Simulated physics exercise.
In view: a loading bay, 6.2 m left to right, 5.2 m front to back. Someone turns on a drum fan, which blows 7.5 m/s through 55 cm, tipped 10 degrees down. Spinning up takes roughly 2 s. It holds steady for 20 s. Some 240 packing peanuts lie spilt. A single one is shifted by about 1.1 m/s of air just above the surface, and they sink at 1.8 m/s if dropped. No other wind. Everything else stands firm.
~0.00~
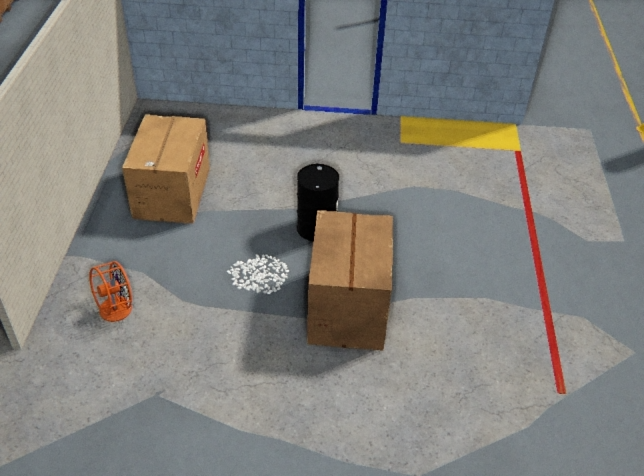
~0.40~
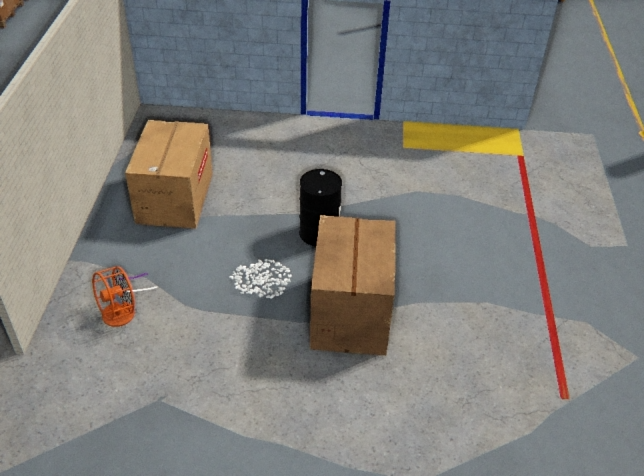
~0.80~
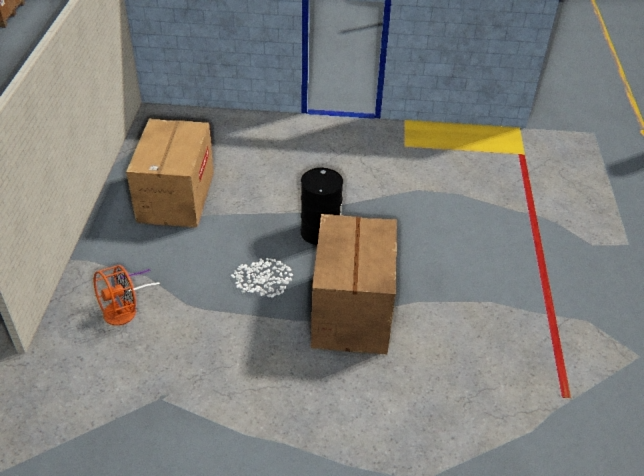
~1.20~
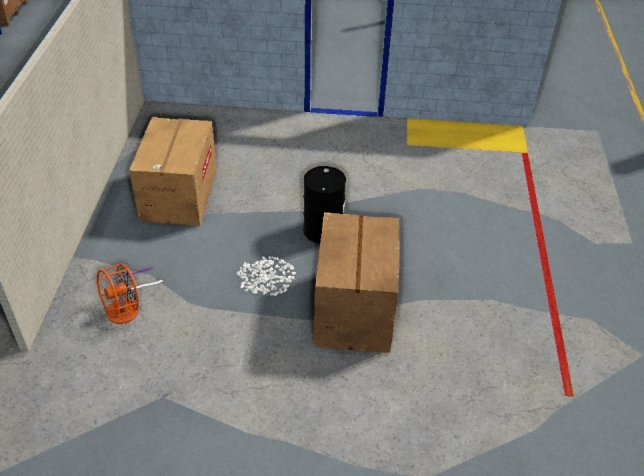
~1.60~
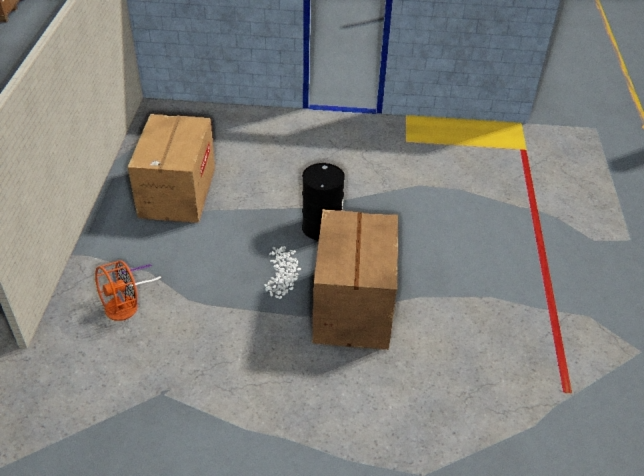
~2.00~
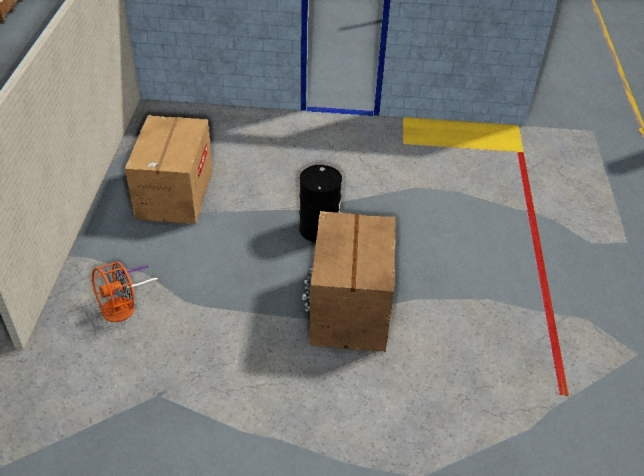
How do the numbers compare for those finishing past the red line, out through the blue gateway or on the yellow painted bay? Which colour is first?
The biggest group is at red.
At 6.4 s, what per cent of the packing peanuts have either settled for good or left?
The share is about 50 %.
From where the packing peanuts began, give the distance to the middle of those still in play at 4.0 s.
Centre shift: Near 3.0 m.
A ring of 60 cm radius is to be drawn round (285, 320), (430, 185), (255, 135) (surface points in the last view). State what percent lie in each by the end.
In turn about 15 %, 0 %, 0 %.
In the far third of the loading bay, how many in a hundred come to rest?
Share at the end: Close to 0 %.
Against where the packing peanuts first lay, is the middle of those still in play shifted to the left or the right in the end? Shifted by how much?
Net drift goes to the right side, close to 0.6 m.
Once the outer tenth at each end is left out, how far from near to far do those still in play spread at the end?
I'd put it at around 0.8 m.
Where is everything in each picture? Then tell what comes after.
In the first picture, the middle of the packing peanuts is near (259, 276), none has stirred yet and the mouth of the drum fan is at (110, 288).
In the second picture, the middle of the packing peanuts is near (261, 279), none has stirred yet, the yellow painted bay is centred on (462, 138), the blue gateway is centred on (340, 117) and the red line is centred on (539, 239).
In the third picture, the middle of the packing peanuts is near (262, 278), none has stirred yet, the top of a barrel is at (322, 181) and the top of a large carton is at (357, 252).
In the fourth picture, the middle of the packing peanuts is near (265, 276) and none has stirred yet.
In the fifth picture, the middle of the packing peanuts is near (282, 273), the farthest in sight from the drum fan is at (294, 252) and about 80 % have left their places.
In the sixth picture, the middle of the packing peanuts is near (330, 268), the farthest in sight from the drum fan is at (312, 270) and all have left their places.
After 4.0 s, 82 % are on the move or not yet settled, 0 % are on the yellow painted bay, 0 % out through the blue gateway and 43 % past the red line; the middle of those still in play is near (495, 256).
After 6.4 s, 49 % are on the move or not yet settled, 0 % are on the yellow painted bay, 0 % out through the blue gateway and 59 % past the red line; the middle of those still in play is near (465, 259).
After 11.0 s, 30 % are on the move or not yet settled, 0 % are on the yellow painted bay, 0 % out through the blue gateway and 76 % past the red line; the middle of those still in play is near (310, 306).
After 20.0 s, at the end, 0 % are on the yellow painted bay, 0 % out through the blue gateway and 82 % past the red line; the middle of those still in play is near (304, 347).
